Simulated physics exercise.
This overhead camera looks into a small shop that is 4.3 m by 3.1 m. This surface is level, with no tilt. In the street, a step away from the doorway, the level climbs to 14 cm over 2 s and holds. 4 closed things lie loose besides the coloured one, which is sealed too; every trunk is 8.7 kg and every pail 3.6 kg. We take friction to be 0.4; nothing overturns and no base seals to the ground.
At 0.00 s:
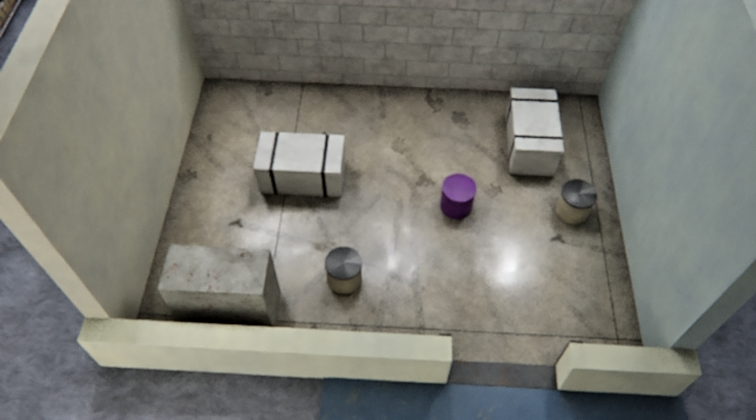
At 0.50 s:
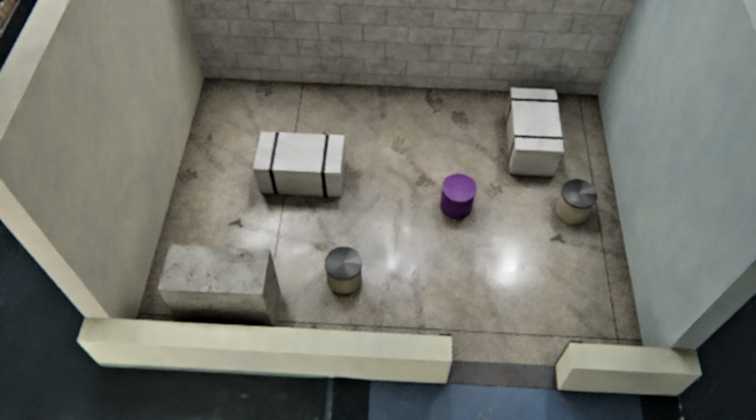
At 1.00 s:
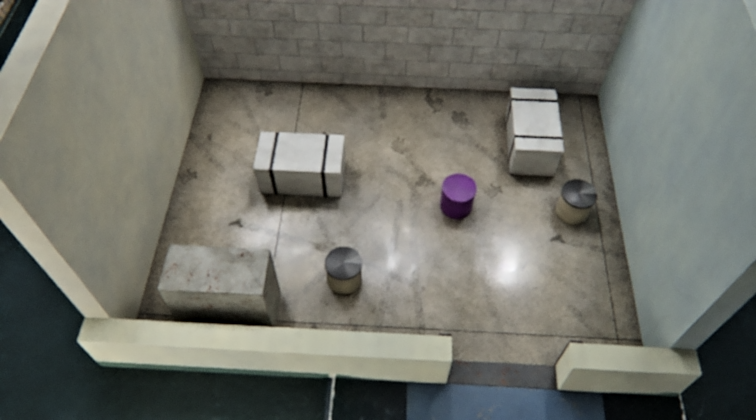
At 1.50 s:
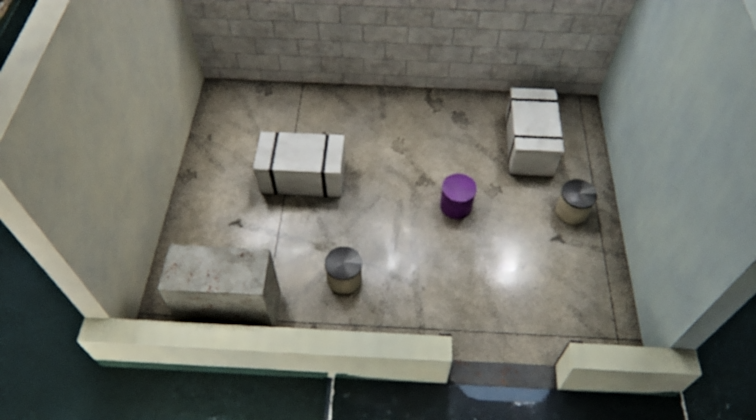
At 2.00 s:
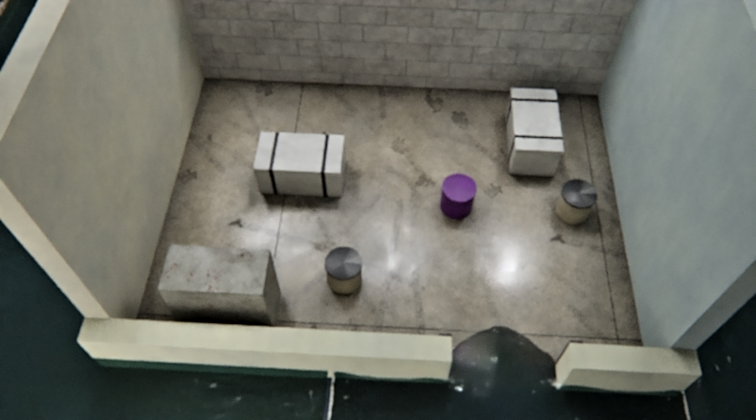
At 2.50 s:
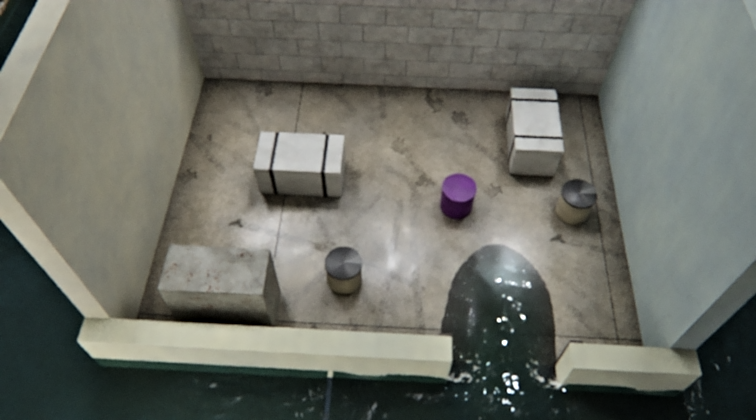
At first, a purple pail stands among pale strapped trunks and grey-topped pails on a dry shop floor. The ground outside darkens as water covers it, then dark water enters through the front doorway and spreads inward in a rounded, glinting tongue, while the objects inside stay still.
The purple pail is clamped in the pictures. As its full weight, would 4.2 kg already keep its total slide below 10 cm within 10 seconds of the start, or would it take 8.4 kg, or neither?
It would take 8.4 kg.
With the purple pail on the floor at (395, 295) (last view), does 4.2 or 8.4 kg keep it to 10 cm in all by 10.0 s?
So both weights work.
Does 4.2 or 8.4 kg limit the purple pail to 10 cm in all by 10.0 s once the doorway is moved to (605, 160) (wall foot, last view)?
Lab note: Upper mass required.
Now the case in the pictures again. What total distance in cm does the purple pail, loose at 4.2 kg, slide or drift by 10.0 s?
Total path: Approx. 150 cm.
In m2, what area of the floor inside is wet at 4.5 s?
Wet area: Approx. 7.5 m2.
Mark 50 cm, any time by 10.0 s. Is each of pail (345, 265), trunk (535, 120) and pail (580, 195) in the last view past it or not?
The three come out not as far, further, further, in that order.
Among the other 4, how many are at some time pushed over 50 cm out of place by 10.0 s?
3.
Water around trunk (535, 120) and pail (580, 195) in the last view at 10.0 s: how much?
Close to 5 and 5 centimetres.
After 3.5 s the purple pail would be 11 cm from its start with 4.2 kg and 0 cm from its start with 8.4 kg; 4 cm of water round it then.
After 4.5 s the purple pail would be 52 cm from its start with 4.2 kg and 0 cm from its start with 8.4 kg; 4 cm of water round it then.
After 7.0 s the purple pail would be 62 cm from its start with 4.2 kg and 0 cm from its start with 8.4 kg; 4 cm of water round it then.
After 10.0 s the purple pail would be 136 cm from its start with 4.2 kg and 0 cm from its start with 8.4 kg; 5 cm of water round it then.
